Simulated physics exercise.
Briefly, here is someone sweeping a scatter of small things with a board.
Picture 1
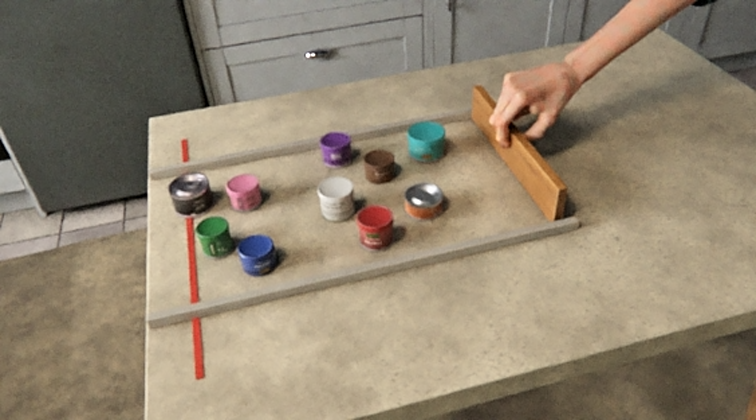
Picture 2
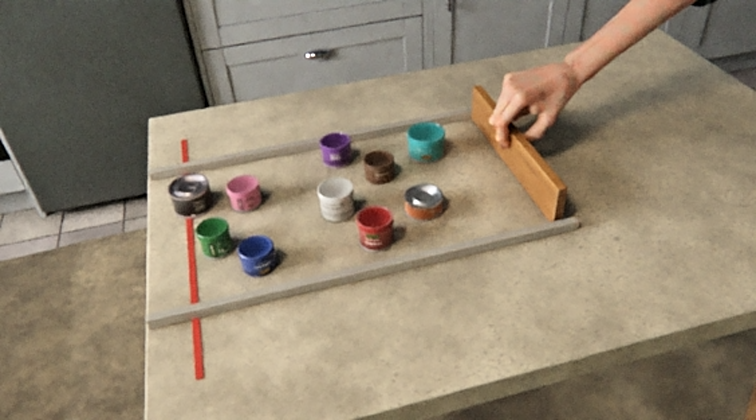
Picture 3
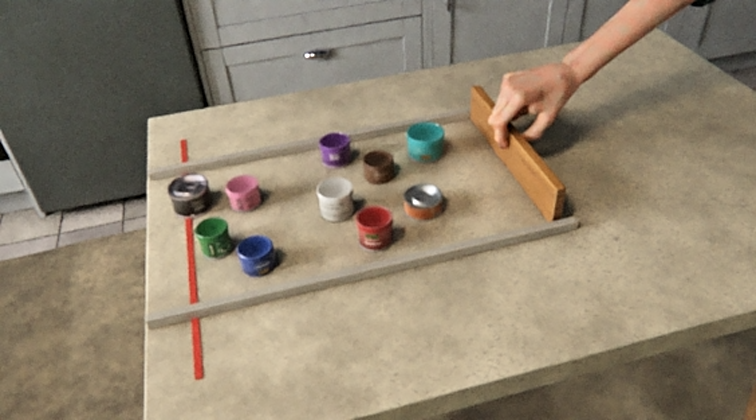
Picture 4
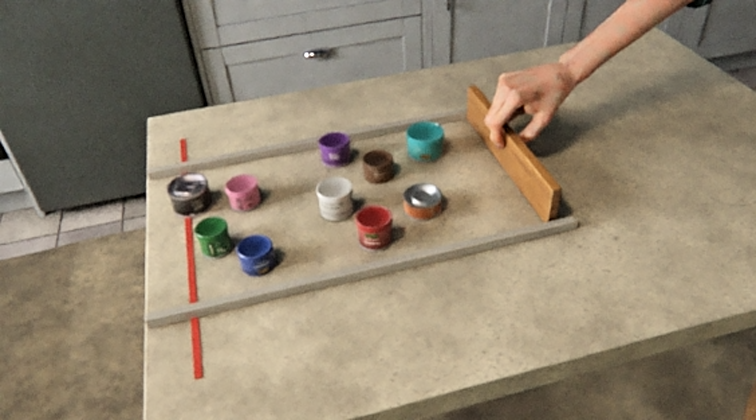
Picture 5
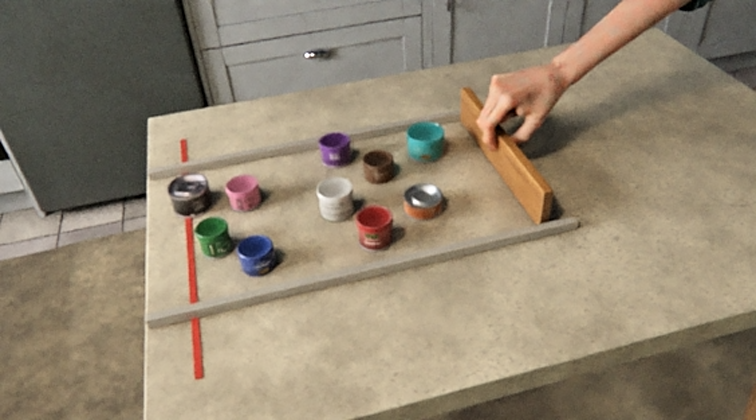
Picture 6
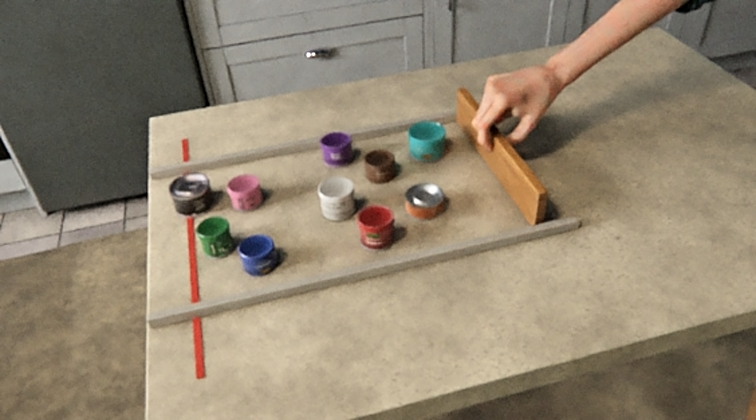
A hand slides a wooden board slightly left toward small colourful pots on a counter.
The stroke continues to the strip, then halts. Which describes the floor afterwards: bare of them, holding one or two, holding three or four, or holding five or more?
The floor is holding three or four.
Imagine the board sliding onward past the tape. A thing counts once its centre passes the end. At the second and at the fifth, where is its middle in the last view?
At the first moment about (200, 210), at the next about (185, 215).
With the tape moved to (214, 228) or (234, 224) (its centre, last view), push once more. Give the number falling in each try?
Try 1: 0; try 2: 0.
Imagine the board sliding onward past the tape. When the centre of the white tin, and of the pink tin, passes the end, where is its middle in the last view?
The white tin puts it at (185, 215), the pink tin at (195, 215).
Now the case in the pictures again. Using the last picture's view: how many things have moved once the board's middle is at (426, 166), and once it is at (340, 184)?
At the first place 3, at the second 6.
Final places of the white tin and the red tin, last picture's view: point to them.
(147, 238) and (172, 281), approximately.
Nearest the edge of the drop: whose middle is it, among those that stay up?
It would be the white tin.
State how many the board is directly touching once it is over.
It's 5 of them.
Early on, none off yet; black pot at rest near (192, 195); green tin at rest near (216, 238); pink tin at rest near (245, 193).
A while later, none off yet; black pot travelled a little near (171, 195); green tin travelled about its own width near (194, 248); pink tin travelled about its own width near (197, 206).
Finally, the number that fall off is three or four; lost, blue tub, pink tin, green tin and black pot.
